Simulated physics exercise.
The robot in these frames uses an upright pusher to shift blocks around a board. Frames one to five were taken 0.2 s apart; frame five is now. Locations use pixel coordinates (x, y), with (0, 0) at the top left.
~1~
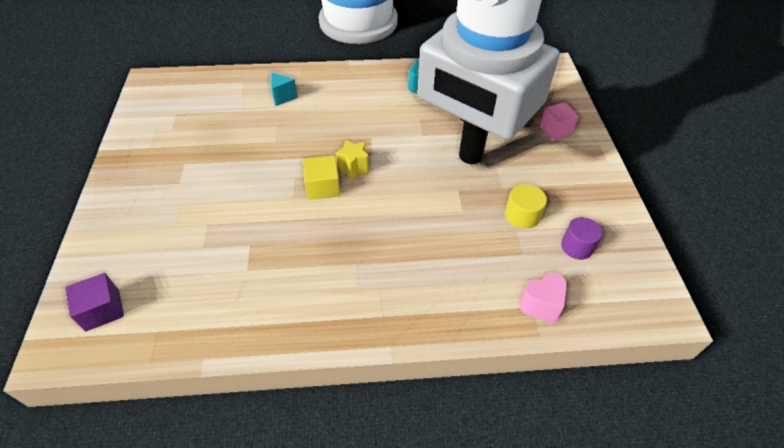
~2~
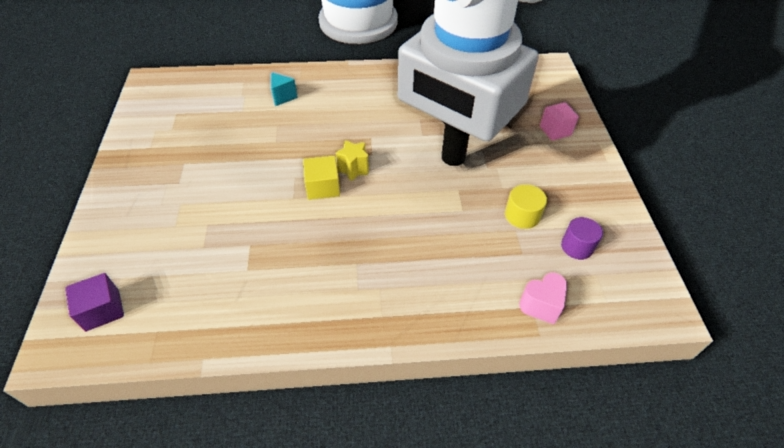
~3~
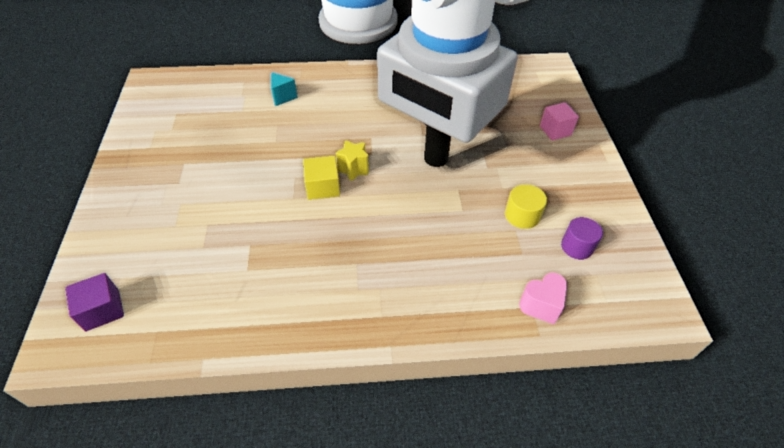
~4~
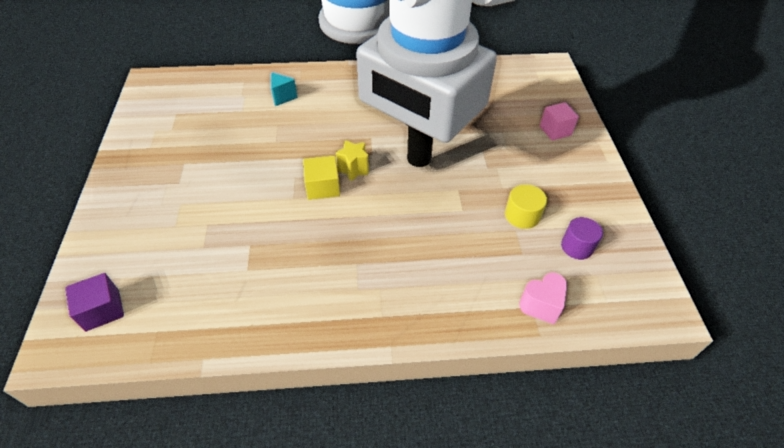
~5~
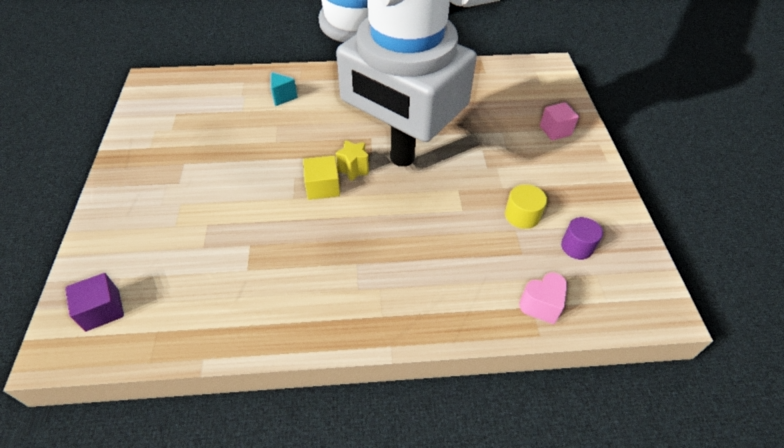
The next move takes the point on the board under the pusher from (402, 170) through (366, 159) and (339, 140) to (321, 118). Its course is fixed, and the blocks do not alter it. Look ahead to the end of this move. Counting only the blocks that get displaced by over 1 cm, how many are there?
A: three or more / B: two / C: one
It's C.
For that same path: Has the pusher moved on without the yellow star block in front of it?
I'd say yes.
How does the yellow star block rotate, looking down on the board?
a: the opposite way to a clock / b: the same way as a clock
(a)
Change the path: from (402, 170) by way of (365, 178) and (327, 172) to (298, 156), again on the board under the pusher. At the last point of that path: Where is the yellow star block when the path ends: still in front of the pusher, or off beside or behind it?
Beside or behind, I predict.
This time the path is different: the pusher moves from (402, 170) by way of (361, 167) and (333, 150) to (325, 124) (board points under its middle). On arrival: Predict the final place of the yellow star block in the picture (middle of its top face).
At (312, 144).
On the path given first. One third of the way, pusher at (365, 147); yellow star block at (344, 149), turned 20° anticlockwise.
Two thirds of the way, pusher at (338, 128); yellow star block at (336, 146), turned 50° anticlockwise.
At the end, pusher at (319, 107); yellow square still; yellow star block at (336, 146), turned 50° anticlockwise.
